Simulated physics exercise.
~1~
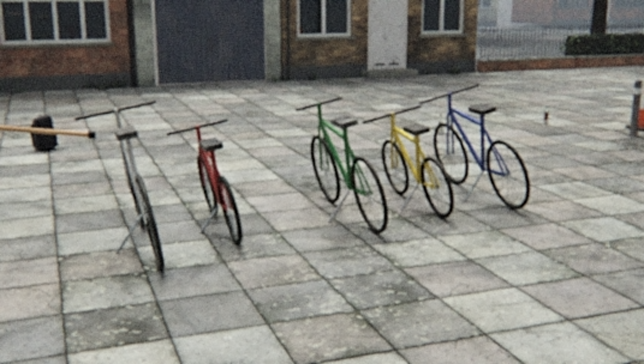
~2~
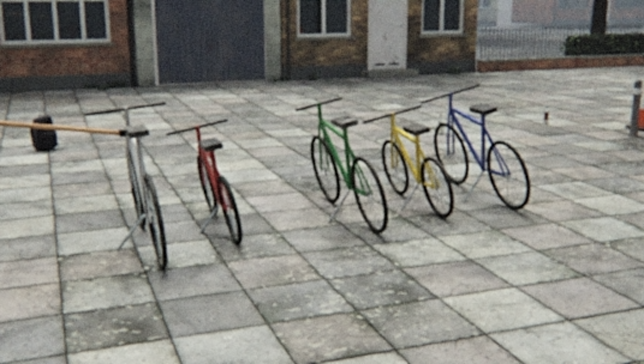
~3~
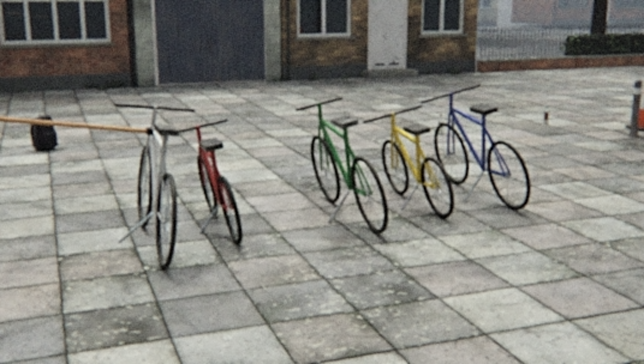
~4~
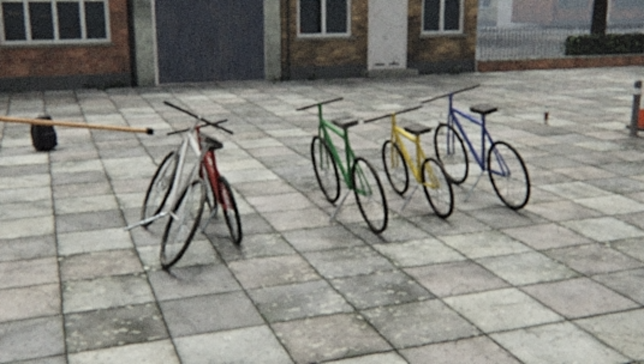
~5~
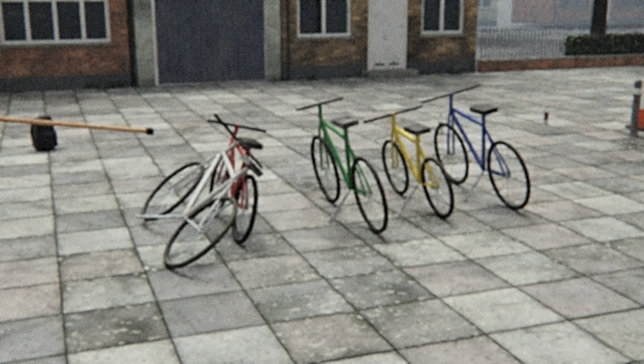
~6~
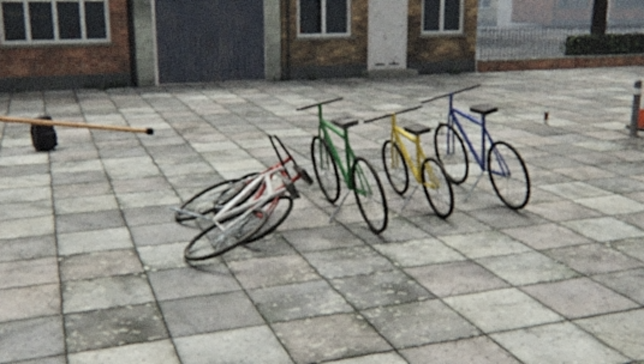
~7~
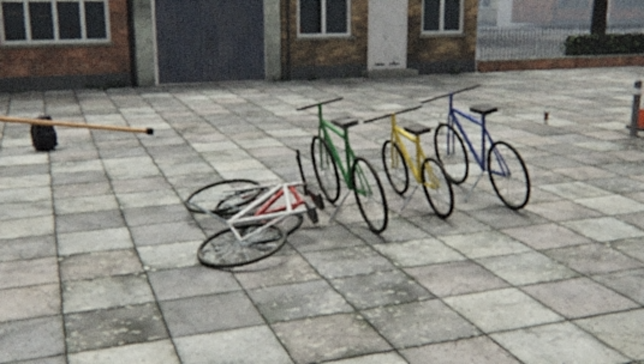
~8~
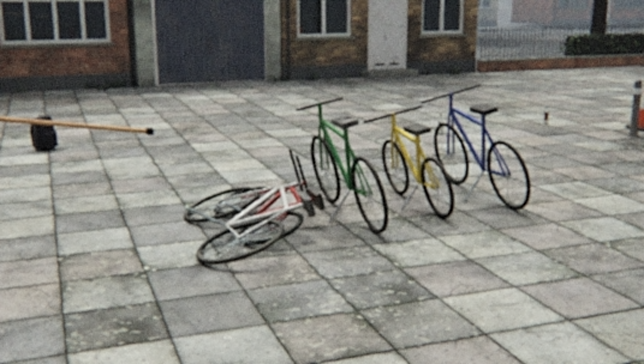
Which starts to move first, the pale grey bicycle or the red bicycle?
The pale grey bicycle starts to move first, leaning over after the pole pushes it. The red bicycle only begins to tip later, once the grey one has leaned well over towards it.
